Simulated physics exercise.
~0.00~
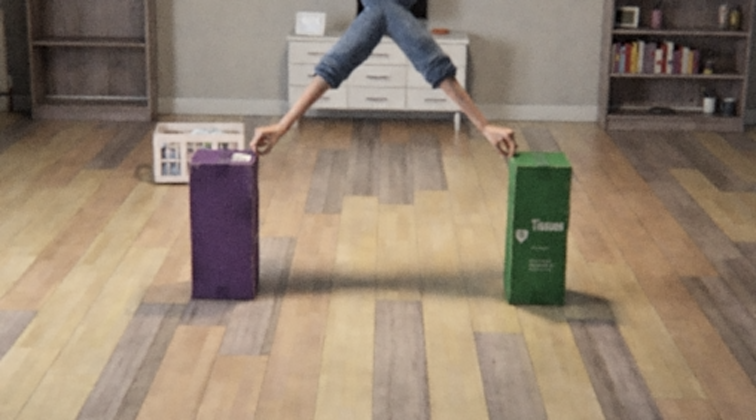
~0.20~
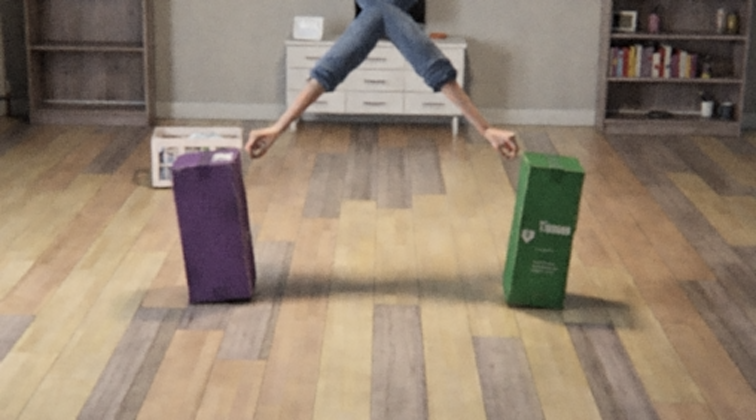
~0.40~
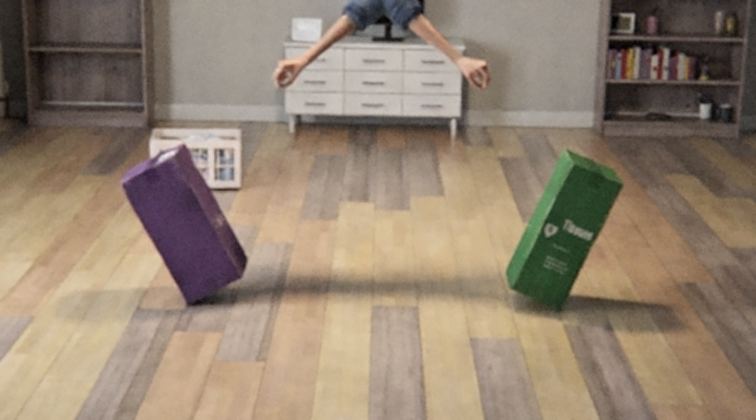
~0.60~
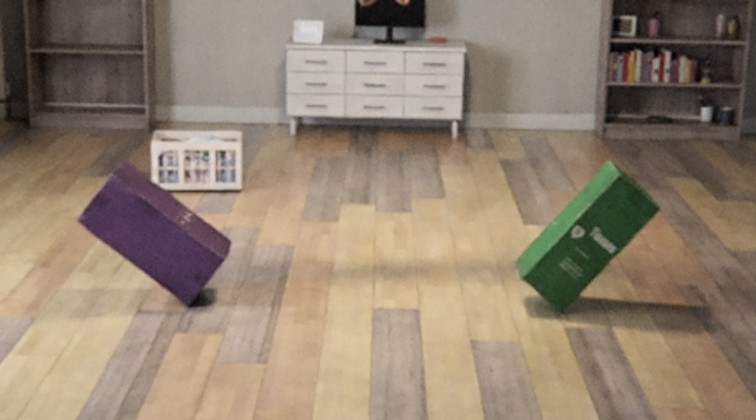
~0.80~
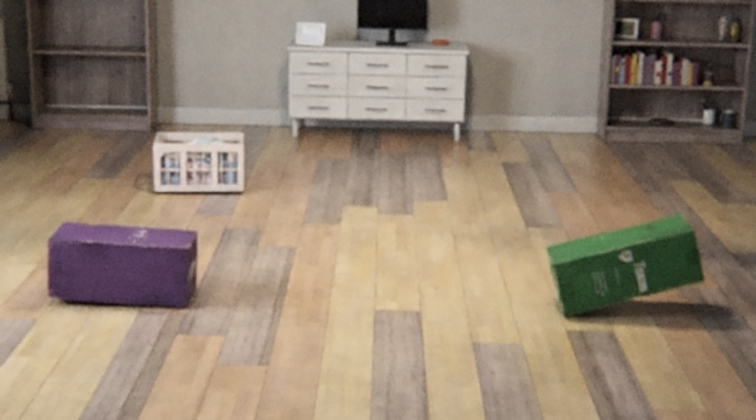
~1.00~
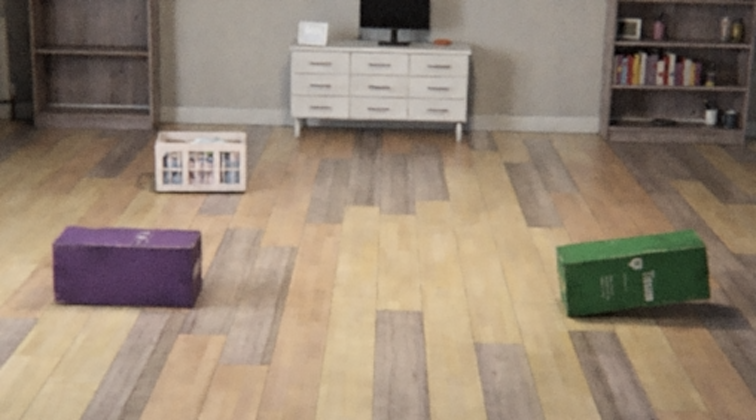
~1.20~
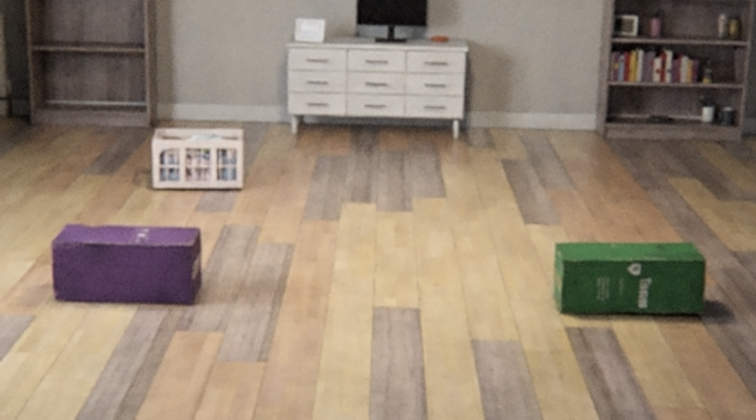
A pair of hands pushed a tall purple box to the left and a tall green box to the right, then drew back. Both boxes tipped outward and fell onto their sides on the wooden floor, the purple one landing first.
